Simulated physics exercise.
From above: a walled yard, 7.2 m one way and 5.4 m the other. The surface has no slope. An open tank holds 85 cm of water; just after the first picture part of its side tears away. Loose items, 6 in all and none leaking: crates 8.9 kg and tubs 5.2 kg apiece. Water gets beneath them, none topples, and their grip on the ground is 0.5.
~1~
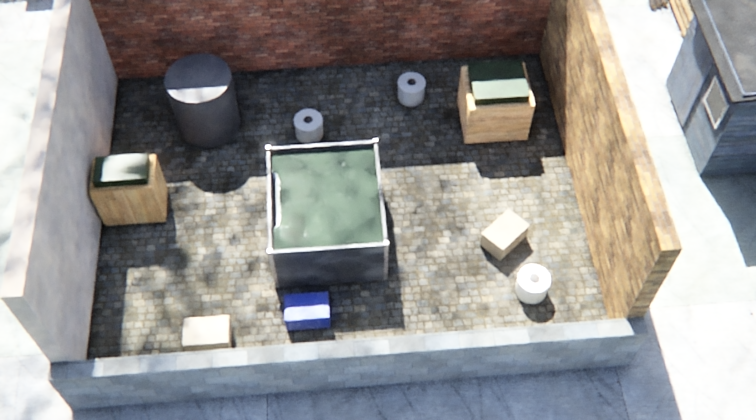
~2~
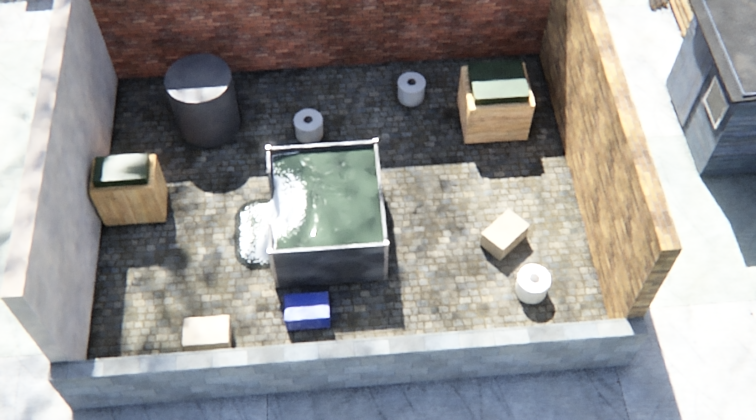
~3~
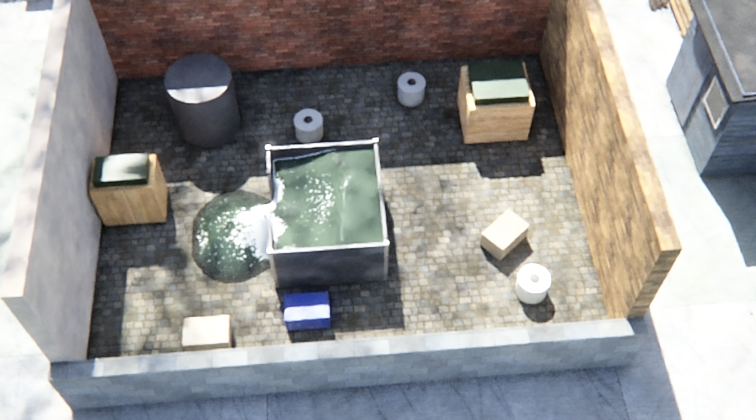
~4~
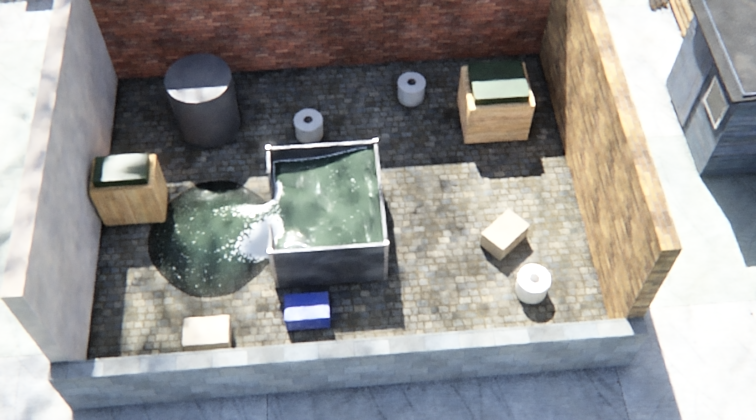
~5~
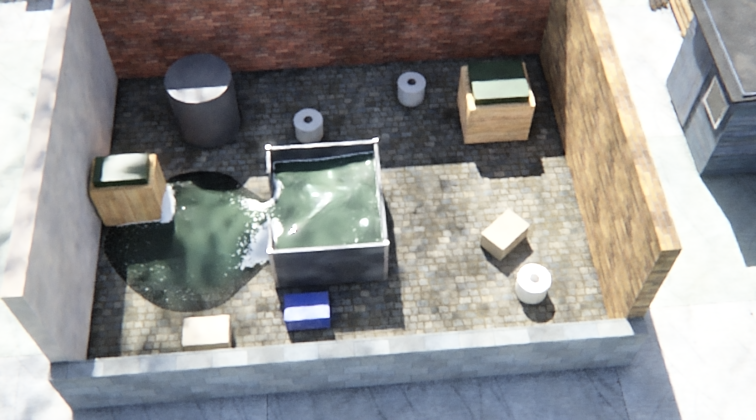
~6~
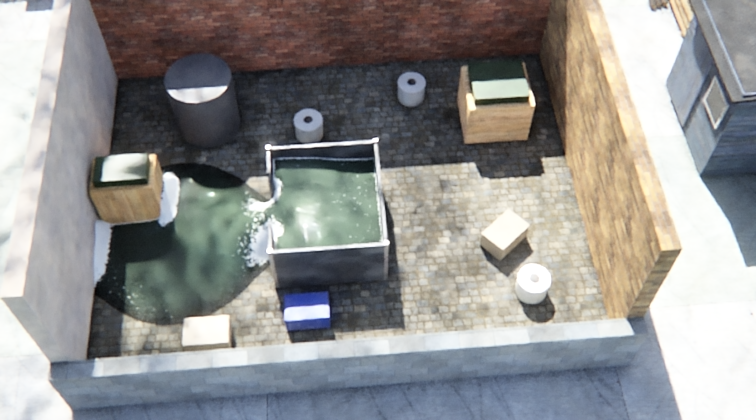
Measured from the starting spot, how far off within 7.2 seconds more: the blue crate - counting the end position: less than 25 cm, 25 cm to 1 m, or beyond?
Blue crate gets carried off.
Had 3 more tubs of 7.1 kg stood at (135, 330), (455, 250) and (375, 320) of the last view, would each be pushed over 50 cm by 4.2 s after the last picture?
In turn: More, under, over.
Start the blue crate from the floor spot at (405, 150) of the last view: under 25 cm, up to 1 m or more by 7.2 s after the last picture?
It holds its place.
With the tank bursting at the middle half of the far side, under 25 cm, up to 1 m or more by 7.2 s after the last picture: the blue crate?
Then the blue crate stays put.
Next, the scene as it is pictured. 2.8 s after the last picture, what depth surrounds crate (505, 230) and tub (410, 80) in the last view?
Roughly 0 and 0 cm.
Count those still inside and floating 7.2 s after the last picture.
At that moment 5.
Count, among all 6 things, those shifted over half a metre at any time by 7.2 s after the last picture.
That makes 5.
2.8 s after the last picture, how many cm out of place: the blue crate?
About 140 cm.
Then, 0.9 s after the last picture the blue crate is near (307, 306), 0.0 m from its start, aground; 0 afloat.
Then, 2.8 s after the last picture the blue crate is near (399, 283), 1.3 m from its start, aground; 1 afloat.
Then, 4.8 s after the last picture the blue crate is near (562, 263), 3.6 m from its start, afloat; 3 afloat.
Then, 7.2 s after the last picture the blue crate is near (509, 162), 3.8 m from its start, afloat; 5 afloat.
